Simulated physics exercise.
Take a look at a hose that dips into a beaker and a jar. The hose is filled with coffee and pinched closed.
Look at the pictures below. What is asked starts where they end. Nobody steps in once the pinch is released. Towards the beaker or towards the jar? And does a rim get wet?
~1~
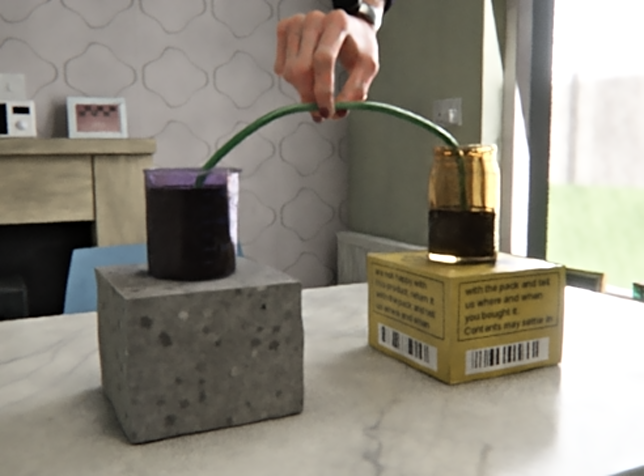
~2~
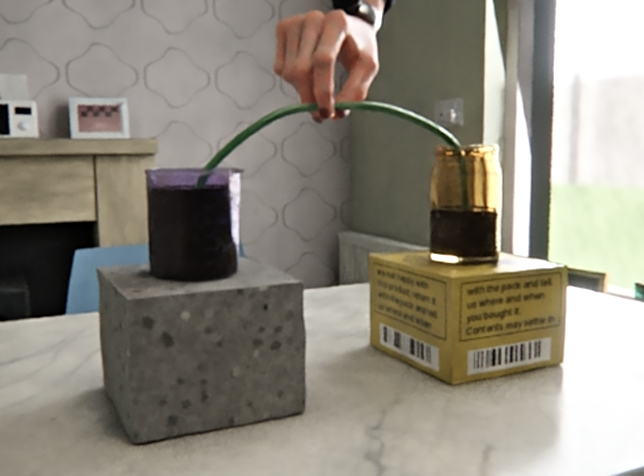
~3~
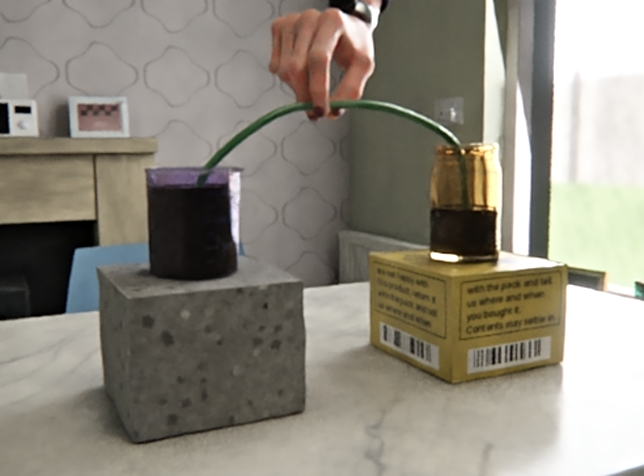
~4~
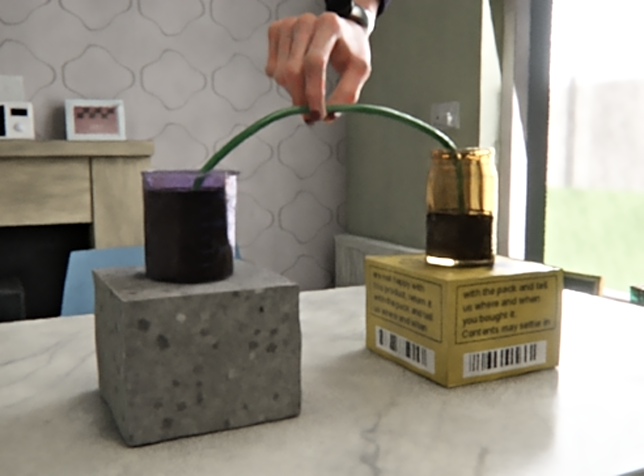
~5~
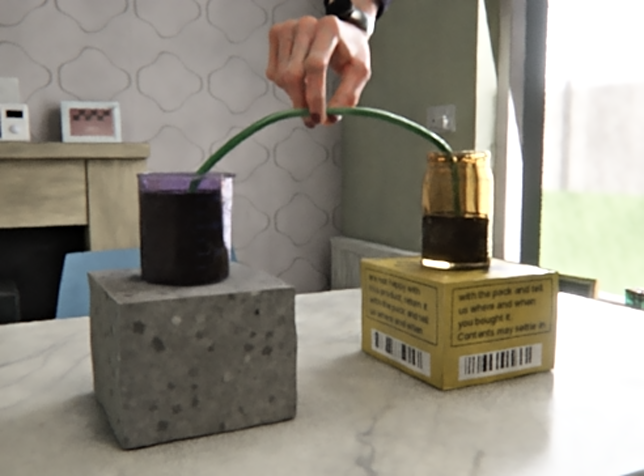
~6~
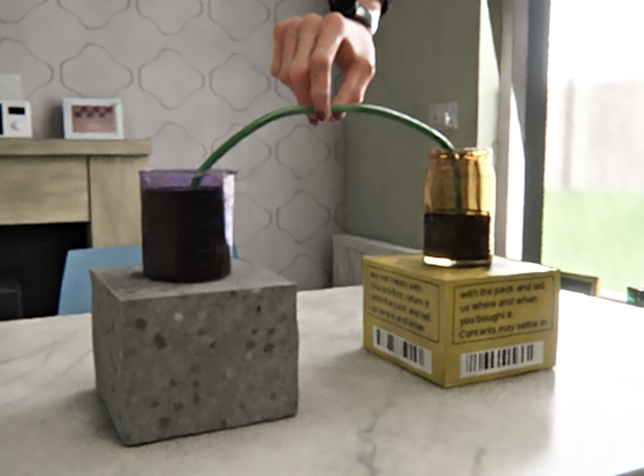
Coffee: Moves right; receiver holds everything.
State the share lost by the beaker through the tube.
Near 20 in a hundred.
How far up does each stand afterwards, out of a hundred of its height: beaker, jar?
65 and 55 per cent, roughly.
A moment on, the beaker is about three quarters full; the jar is about half full.
Further on, the beaker is about two thirds full; the jar is about half full.
When it is over, the beaker is about two thirds full; the jar is about half full; the two surfaces are level.
